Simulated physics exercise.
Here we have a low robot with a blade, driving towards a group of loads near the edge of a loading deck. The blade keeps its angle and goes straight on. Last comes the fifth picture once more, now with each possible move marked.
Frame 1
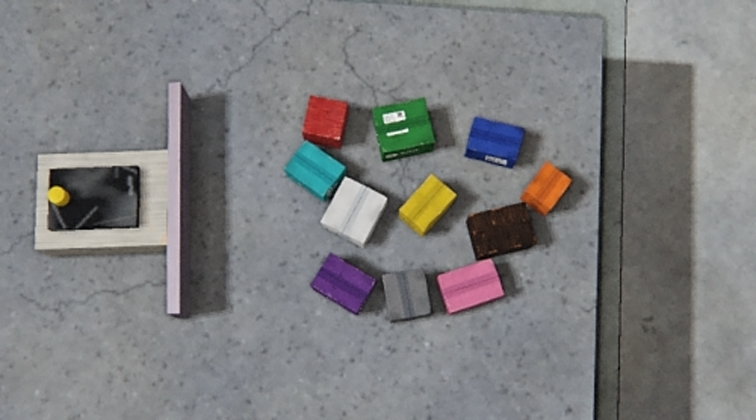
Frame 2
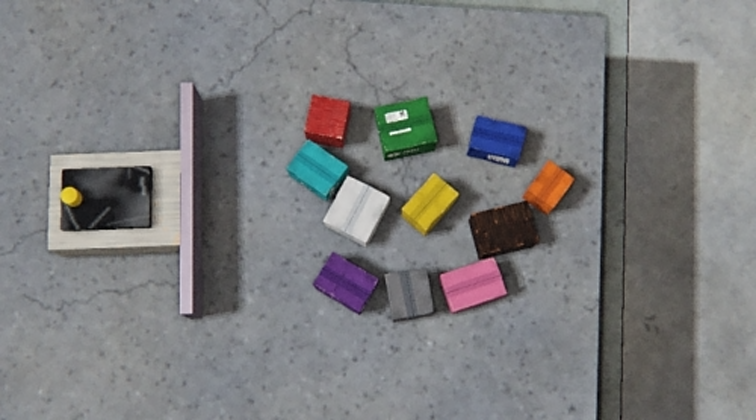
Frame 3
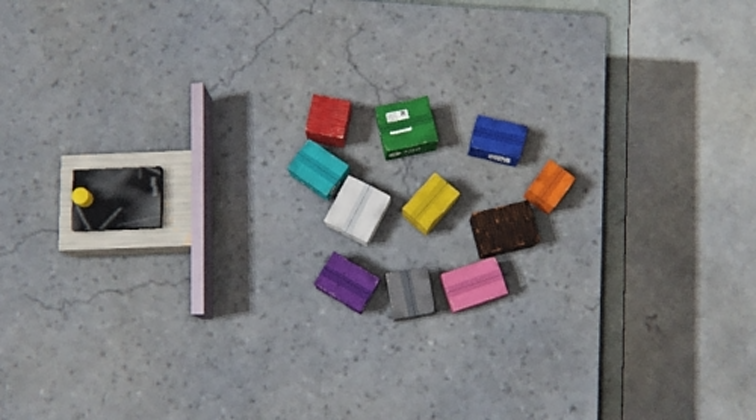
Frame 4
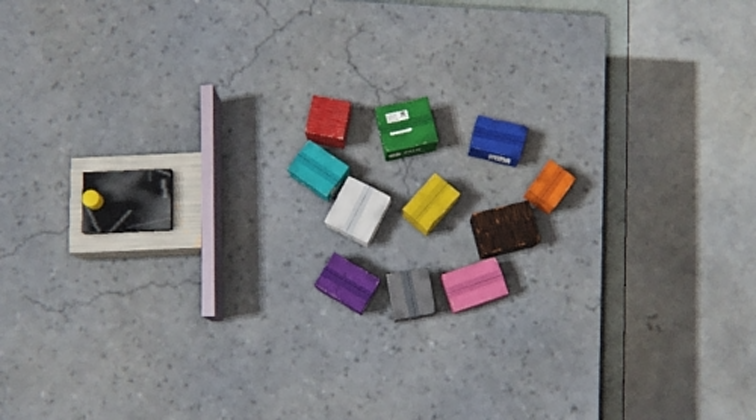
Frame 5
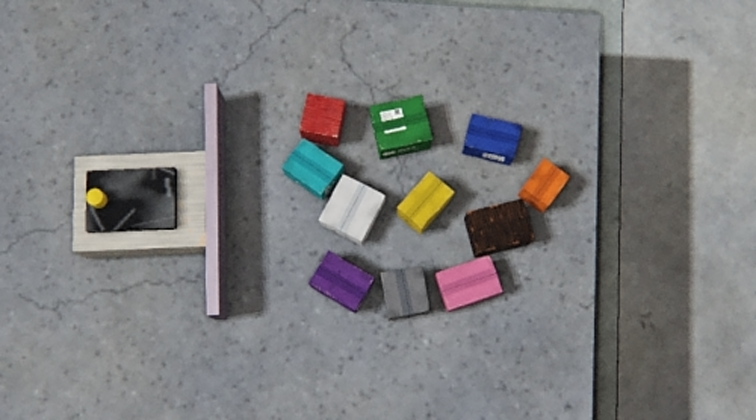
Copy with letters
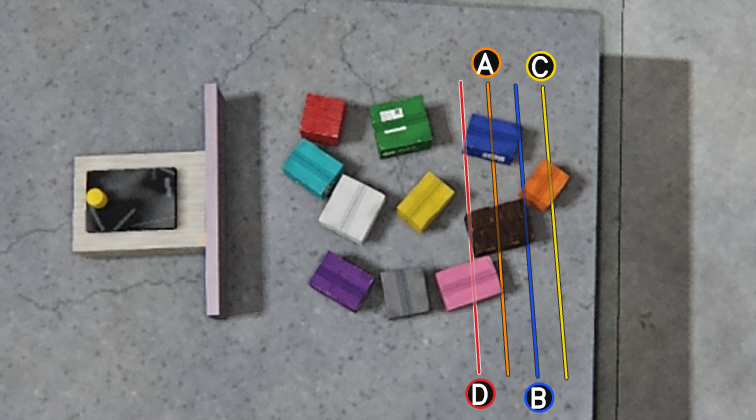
A low robot with a wide blade crept a short way to the right across a grey deck, towards a cluster of colourful boxes that stayed in their places, still untouched.
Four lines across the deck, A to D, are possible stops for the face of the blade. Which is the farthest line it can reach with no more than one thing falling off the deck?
No second one falls up to D.
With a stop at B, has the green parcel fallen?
No.
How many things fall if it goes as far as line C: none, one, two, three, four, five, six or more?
By then, six or more.
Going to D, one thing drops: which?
It is the pink box.
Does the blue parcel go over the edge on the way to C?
Yes.
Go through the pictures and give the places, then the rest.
Blue parcel (494, 143); black crate (501, 232); red crate (326, 122), in the first picture.
Robot (114, 198); grey box (409, 295), in the second picture.
Robot (124, 199); green parcel (406, 129), in the third picture.
Robot (134, 201); turquoise parcel (319, 171), in the fourth picture.
Robot (138, 199); white box (353, 211); pink box (468, 284); blue parcel (491, 139), in the fifth picture.
On the marked copy, A at (498, 224); B at (526, 226); C at (554, 228); D at (470, 223).
With D. Early on, robot (231, 205); red crate (329, 120); purple box (349, 282).
Further on, robot (324, 211); pink box (530, 278); black crate (517, 232).
At the end, robot (395, 216); pink box over the edge; black crate (587, 236); one fallen.
As for the rest, A drops four; B drops five; C drops seven.
